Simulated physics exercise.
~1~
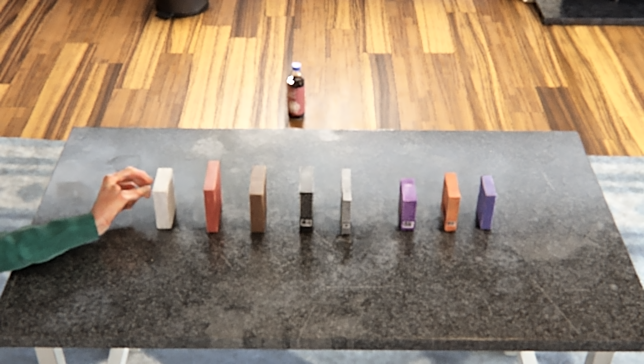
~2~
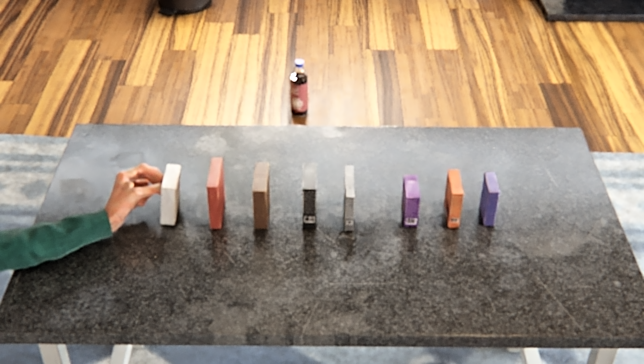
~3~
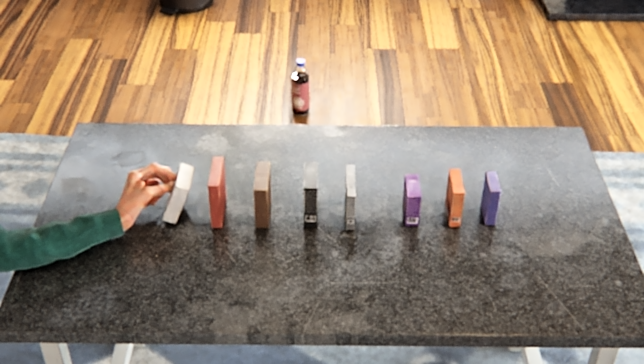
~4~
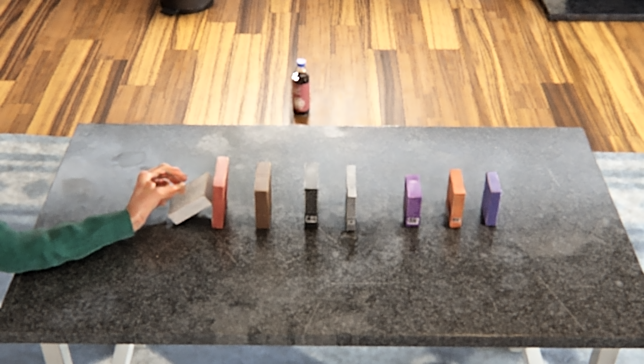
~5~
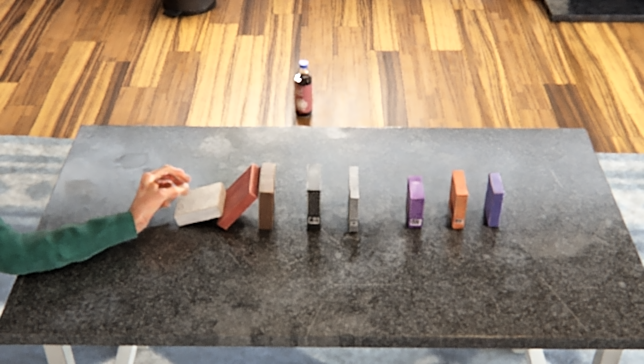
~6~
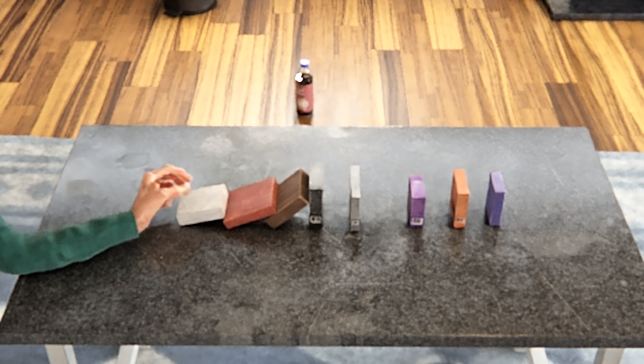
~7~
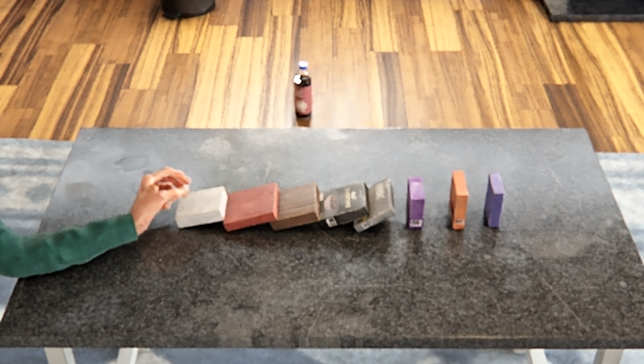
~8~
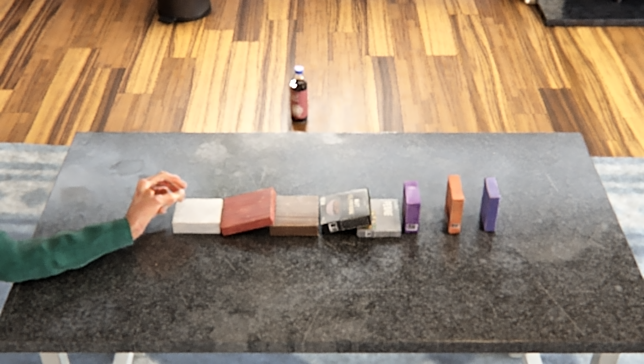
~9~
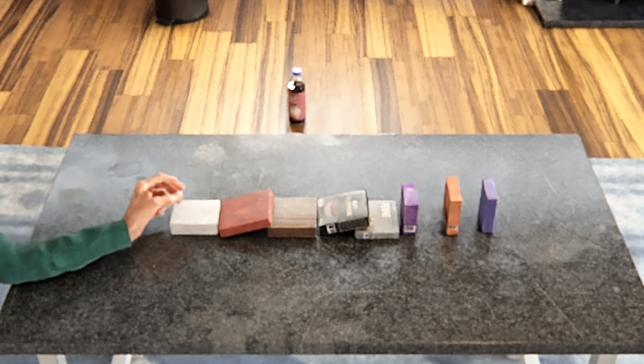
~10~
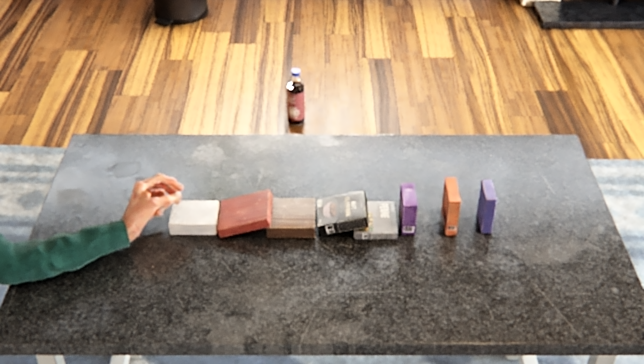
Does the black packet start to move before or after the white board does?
The black packet starts to move after the white board. The white board leans over first beside the hand, while the black packet is still standing upright.
